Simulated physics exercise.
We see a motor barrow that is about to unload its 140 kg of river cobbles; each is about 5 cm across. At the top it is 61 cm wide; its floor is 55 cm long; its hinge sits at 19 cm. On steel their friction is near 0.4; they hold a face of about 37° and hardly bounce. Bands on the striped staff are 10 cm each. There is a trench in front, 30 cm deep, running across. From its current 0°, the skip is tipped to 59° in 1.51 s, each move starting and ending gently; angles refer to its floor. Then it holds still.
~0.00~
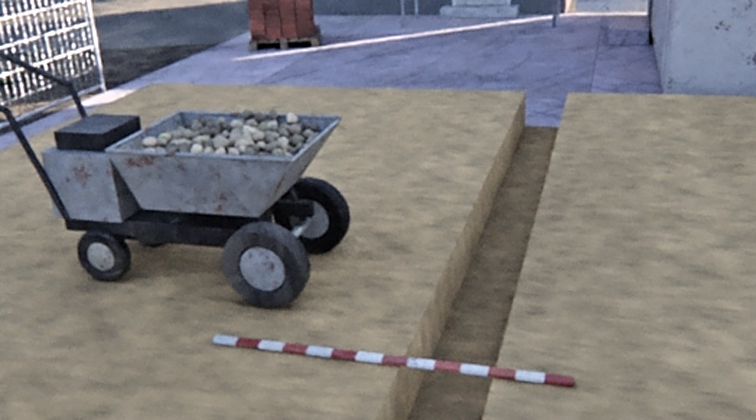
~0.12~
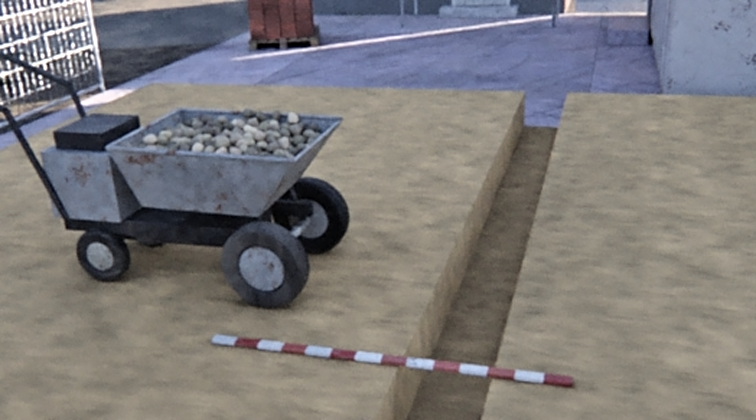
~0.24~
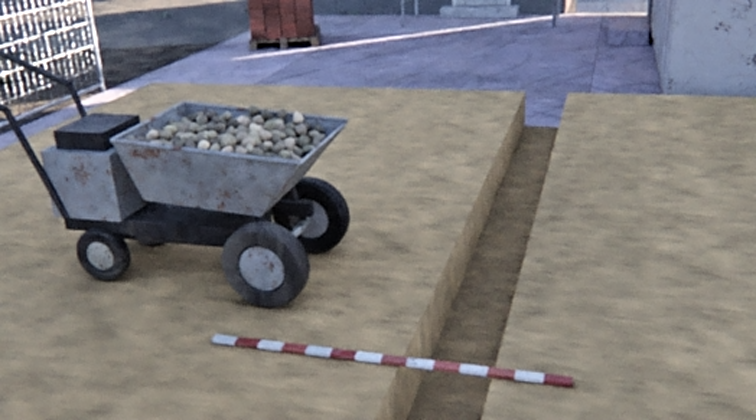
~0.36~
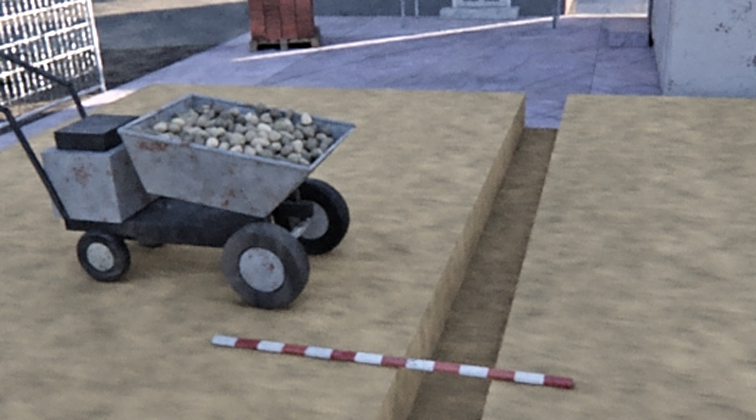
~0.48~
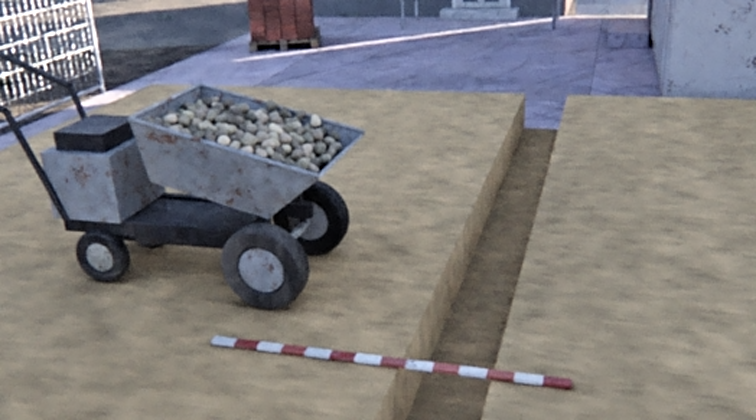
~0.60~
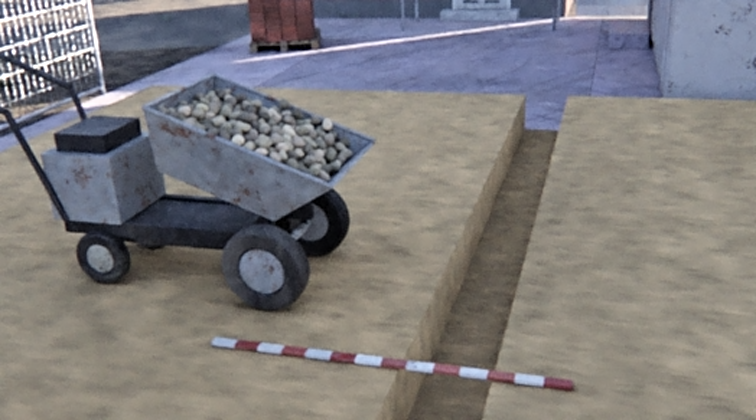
A motor barrow's grey skip full of cobbles tilts steadily down to the right beside a trench.
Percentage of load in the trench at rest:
55 %.
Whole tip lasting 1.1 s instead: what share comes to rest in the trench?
About 60%.
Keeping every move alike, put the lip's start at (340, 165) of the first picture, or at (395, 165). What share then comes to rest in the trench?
65 % and 25 %.
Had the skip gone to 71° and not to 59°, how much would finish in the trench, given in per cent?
Roughly 90 per cent would end in the trench.
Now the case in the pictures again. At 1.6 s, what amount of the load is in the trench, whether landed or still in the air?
Roughly 15% by that time.
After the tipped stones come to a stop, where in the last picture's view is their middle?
Somewhere around (463, 339) in the last picture.
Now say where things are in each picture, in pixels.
Lip at (291, 160), floor tilted 0°, highest stones at (259, 122), in the first picture.
Lip at (293, 161), floor tilted 1°, highest stones at (260, 121); the stones move at 0.1 m/s on average, in the second picture.
Lip at (299, 164), floor tilted 4°, highest stones at (247, 119); the stones move at 0.3 m/s on average, in the third picture.
The skip is at 8°, its lip at (309, 169); the top of the load is at (217, 114); the stones move at 0.4 m/s on average, in the fourth picture.
Lip at (319, 177), floor tilted 14°, highest stones at (210, 108); the stones move at 0.4 m/s on average, in the fifth picture.
Lip at (331, 187), floor tilted 21°, highest stones at (215, 97); the stones move at 0.5 m/s on average, in the sixth picture.
After 1.1 s the floor is at 50°; 100 % in the skip; the foremost stones are at (381, 200).
After 1.6 s the floor is at 59°; 78 % in the skip, 9 % short of the trench, 13 % in the trench; the foremost stones are at (500, 339).
After 2.0 s the floor is at 59°; 56 % in the skip, 11 % short of the trench, 33 % in the trench; the foremost stones are at (507, 352).
After 3.9 s the floor is at 59°; 29 % in the skip, 16 % short of the trench, 55 % in the trench; the foremost stones are at (513, 325).
